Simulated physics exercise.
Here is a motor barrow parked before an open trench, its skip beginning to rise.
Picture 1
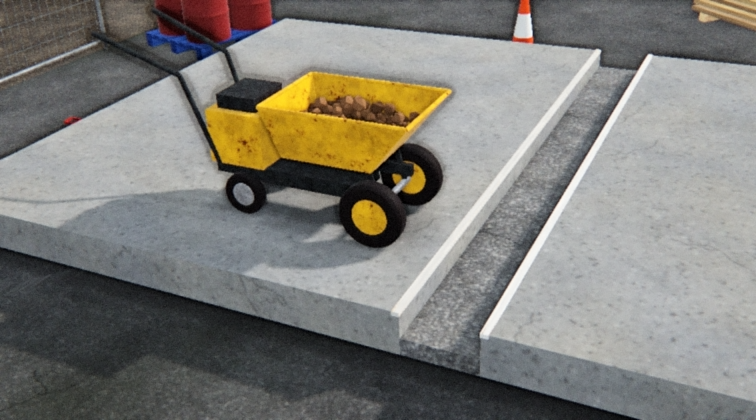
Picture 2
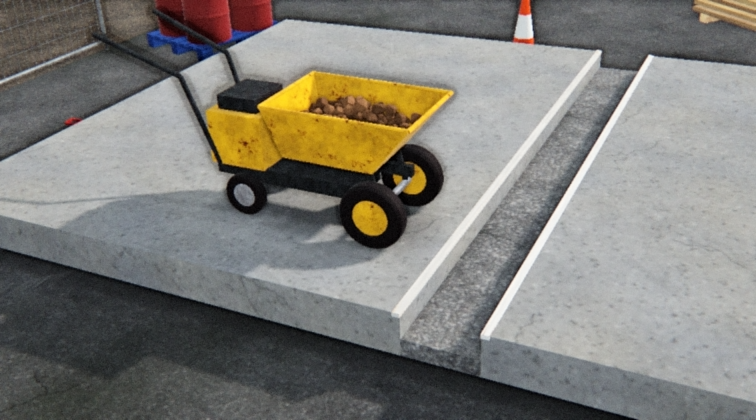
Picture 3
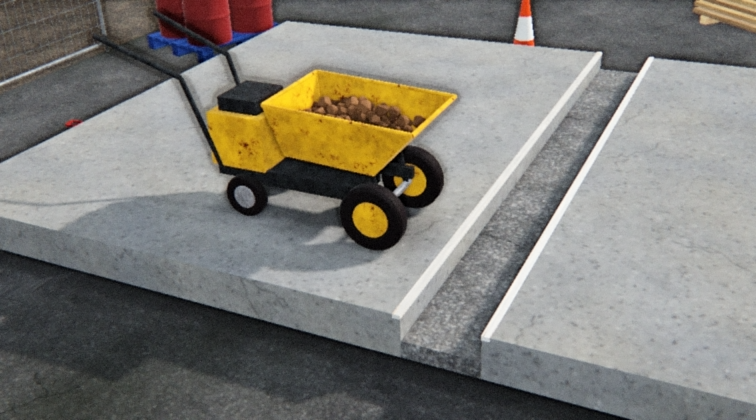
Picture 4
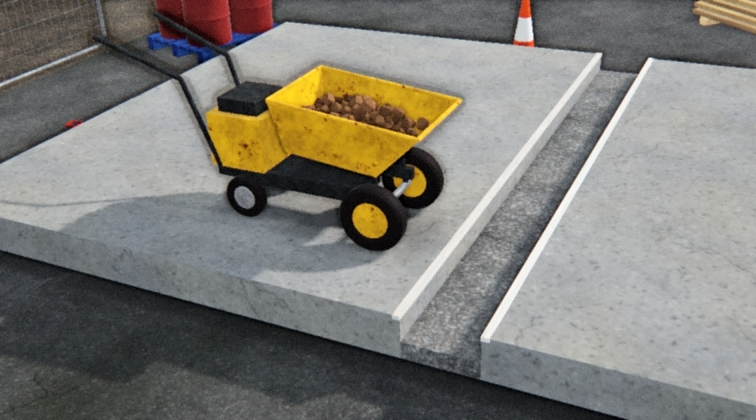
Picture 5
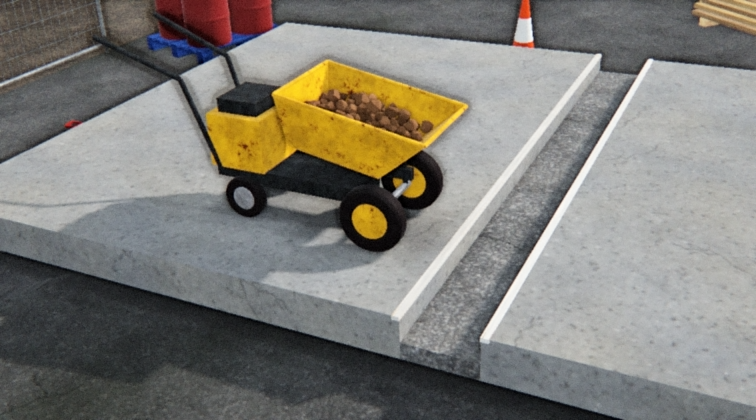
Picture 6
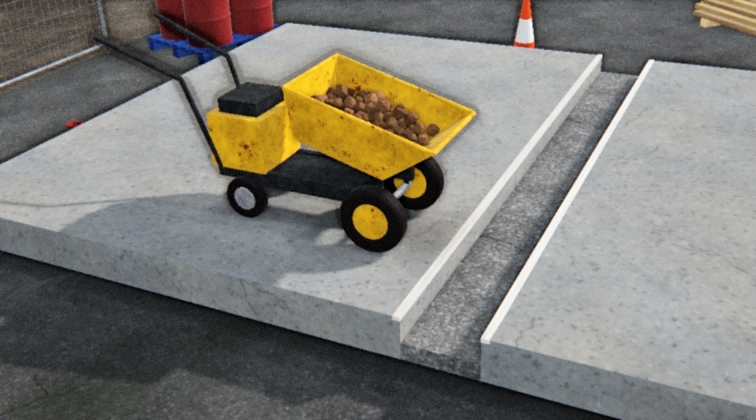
Yellow motor barrow loaded with brown clods standing on a concrete slab beside a shallow trench, its skip gradually tilting forward.
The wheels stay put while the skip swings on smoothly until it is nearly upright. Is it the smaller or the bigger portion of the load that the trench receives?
The bigger portion.
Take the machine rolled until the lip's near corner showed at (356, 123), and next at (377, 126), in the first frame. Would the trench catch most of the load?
Position 1 exceeds half; position 2 exceeds half.
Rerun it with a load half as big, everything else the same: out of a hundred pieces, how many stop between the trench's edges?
It comes to some 90 per cent.
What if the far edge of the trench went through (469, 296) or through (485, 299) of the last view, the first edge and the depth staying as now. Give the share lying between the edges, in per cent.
The first case gives close to 10 per cent and the second close to 40 per cent.
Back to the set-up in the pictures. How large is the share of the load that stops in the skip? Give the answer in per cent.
20 %, about.
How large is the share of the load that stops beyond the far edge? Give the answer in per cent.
Close to 10 in a hundred.
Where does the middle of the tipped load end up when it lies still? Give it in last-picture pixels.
Roughly at (512, 264).
Soon after the last picture, skip tipped steeply; all in the skip.
A little later, skip tipped right over; most in the skip; about a quarter in or heaped over the trench; a stray few beyond it.
Later still, skip tipped right over; about a quarter in the skip; about two thirds in or heaped over the trench; a small part beyond it.
At rest, skip tipped right over; about a quarter in the skip; about two thirds in or heaped over the trench; a small part beyond it.
